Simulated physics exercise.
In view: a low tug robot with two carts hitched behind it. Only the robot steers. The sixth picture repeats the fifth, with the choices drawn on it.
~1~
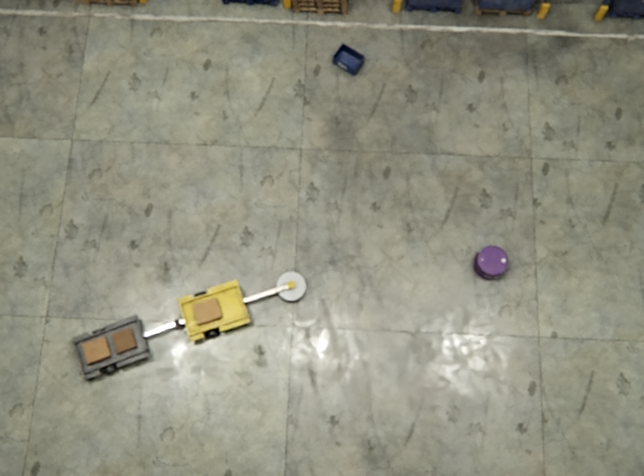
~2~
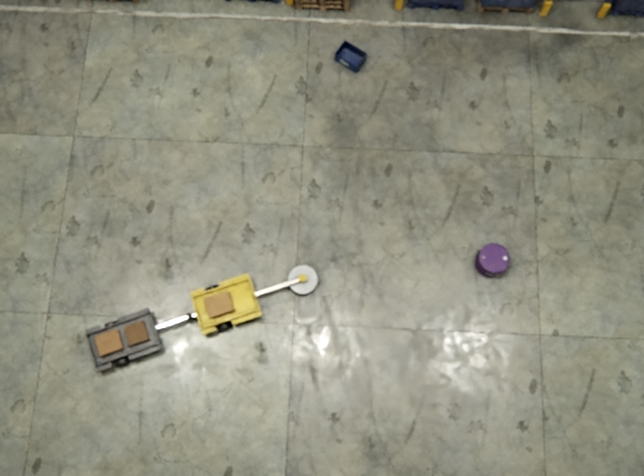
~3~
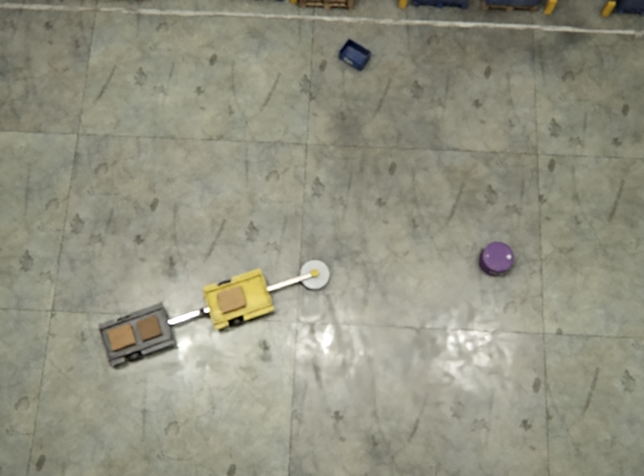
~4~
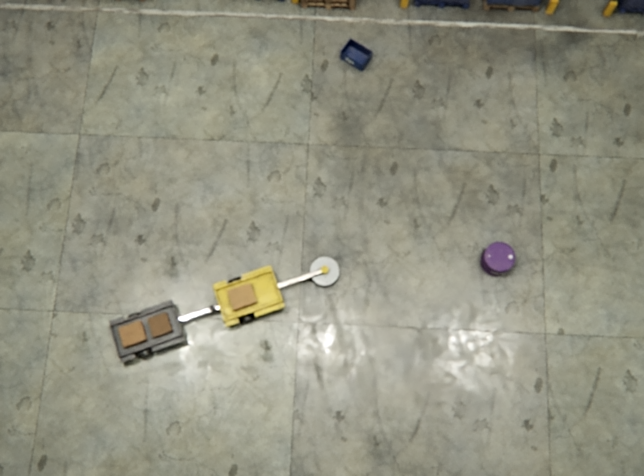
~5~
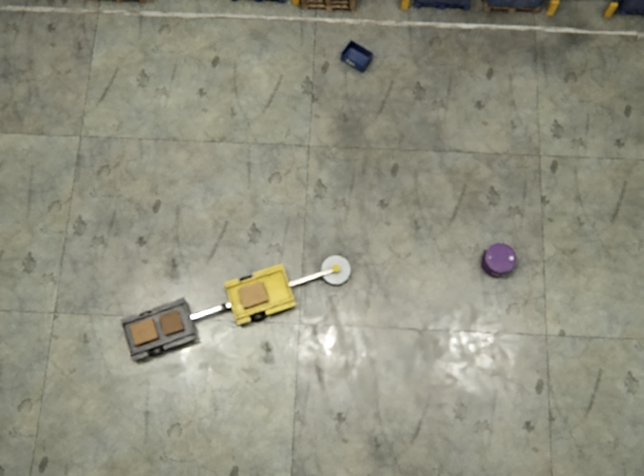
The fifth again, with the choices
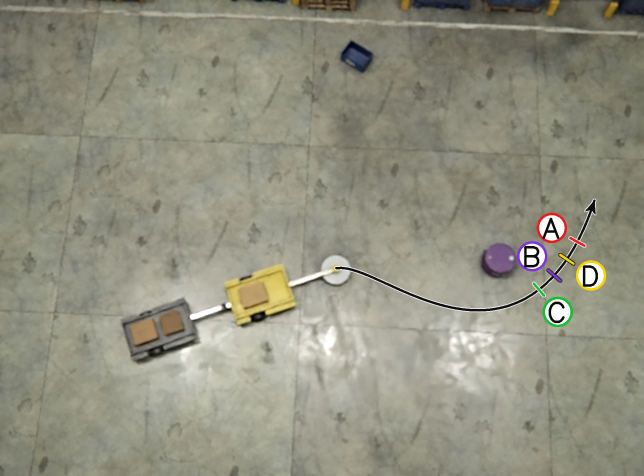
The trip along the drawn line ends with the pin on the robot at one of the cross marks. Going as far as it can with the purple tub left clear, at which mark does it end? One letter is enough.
Up to mark C.
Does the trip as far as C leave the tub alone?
Yes.
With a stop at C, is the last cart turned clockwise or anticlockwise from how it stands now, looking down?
For that mark, clockwise.
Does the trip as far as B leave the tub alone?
No.
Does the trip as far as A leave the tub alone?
No.
On the marked copy, A at (577, 242); B at (554, 275); C at (539, 290); D at (567, 259); the route from (336, 268) via (495, 309) to (594, 200).
Following C. Soon after the start, robot (406, 294), last cart (223, 306).
Later, robot (479, 312), last cart (294, 296).
In the end, robot (537, 291), last cart (354, 299); nothing has been touched.
As for the rest, A is too far, the tub has been hit; B is too far, the tub has been hit; D is too far, the tub has been hit.
